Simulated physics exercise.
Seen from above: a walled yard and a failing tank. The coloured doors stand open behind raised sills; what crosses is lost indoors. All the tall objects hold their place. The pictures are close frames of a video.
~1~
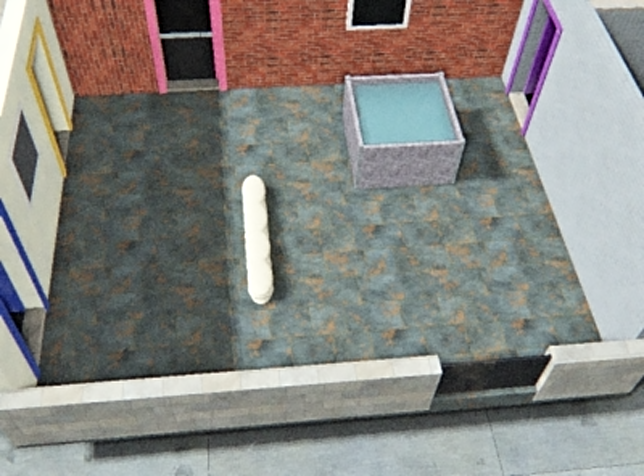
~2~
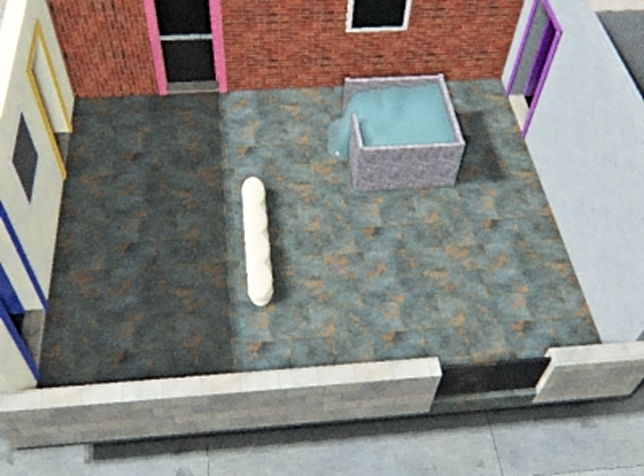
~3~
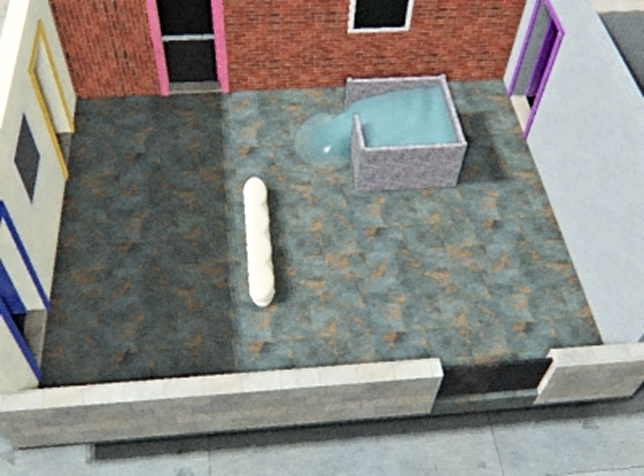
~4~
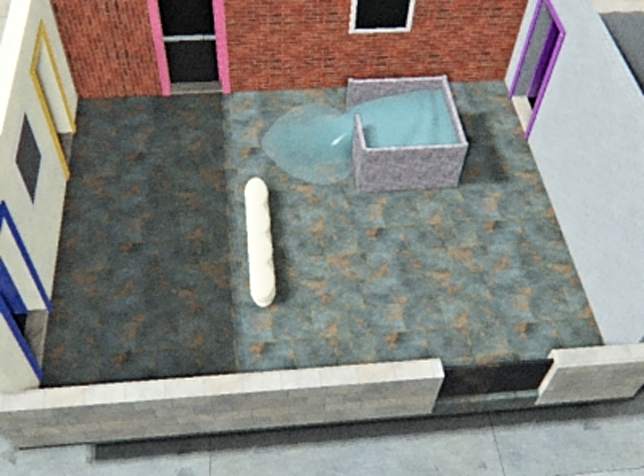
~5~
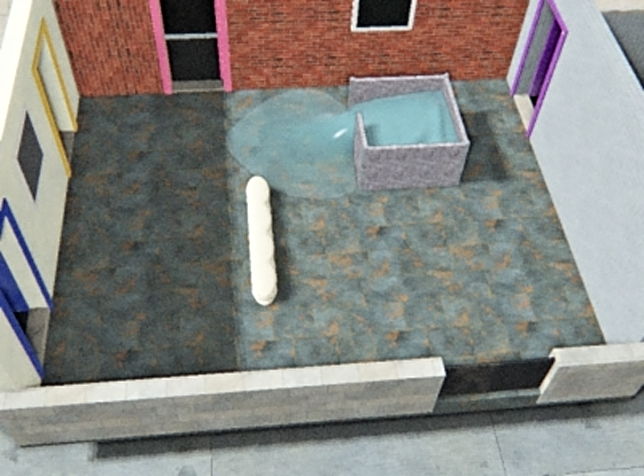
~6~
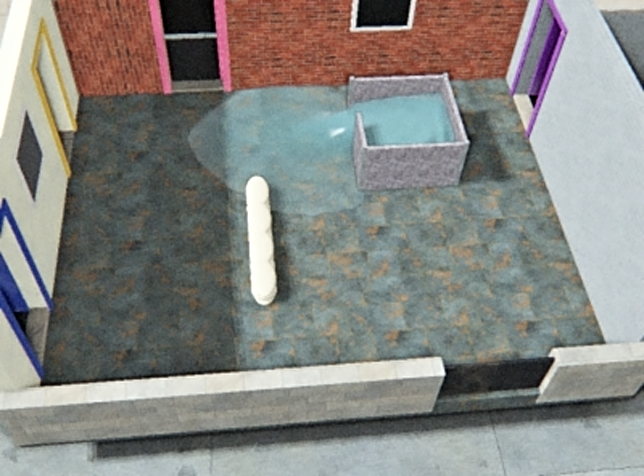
Water in the open stone tank sits still inside a walled yard, then pours out through a gap in the tank's left side. It spreads leftward across the mottled floor in a widening, rounded sheet, passing behind the upright end of the pale, lumpy barrier and reaching the darker paving near the pink doorway.
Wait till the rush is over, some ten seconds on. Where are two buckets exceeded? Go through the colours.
The purple door holds within the limit; the yellow door floods; the pink door floods; the blue door holds within the limit.
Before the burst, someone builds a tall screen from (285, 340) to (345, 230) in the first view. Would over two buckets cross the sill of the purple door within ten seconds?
Purple door stays under.
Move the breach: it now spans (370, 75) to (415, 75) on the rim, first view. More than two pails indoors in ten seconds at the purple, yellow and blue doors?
One by one: Purple takes more; yellow floods; blue takes less.
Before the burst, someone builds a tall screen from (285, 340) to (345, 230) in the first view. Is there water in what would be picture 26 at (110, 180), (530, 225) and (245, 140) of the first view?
In that order: Under water, free of water, awash.
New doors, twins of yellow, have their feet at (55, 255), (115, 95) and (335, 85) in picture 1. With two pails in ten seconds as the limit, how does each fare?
One after the other: Passes that mark, passes that mark, takes less.
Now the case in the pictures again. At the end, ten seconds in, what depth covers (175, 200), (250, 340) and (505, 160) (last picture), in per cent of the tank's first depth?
Roughly 4, 6 and 0 per cent, in turn.
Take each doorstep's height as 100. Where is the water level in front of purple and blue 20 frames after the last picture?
About 0 and 40 per cent.
A moment on, water covers 30 % of the floor; the purple door not reached, the yellow door wet at the sill, nothing in, the pink door under two buckets in, the blue door not reached.
Next, water covers 35 % of the floor; the purple door not reached, the yellow door over two buckets in, the pink door over two buckets in, the blue door not reached.
Then, water covers 40 % of the floor; the purple door not reached, the yellow door far over two buckets in, the pink door over two buckets in, the blue door wet at the sill, nothing in.
Later, water covers 50 % of the floor; the purple door not reached, the yellow door far over two buckets in, the pink door over two buckets in, the blue door wet at the sill, nothing in.
In the end, water covers 75 % of the floor; the purple door not reached, the yellow door far over two buckets in, the pink door over two buckets in, the blue door wet at the sill, nothing in.
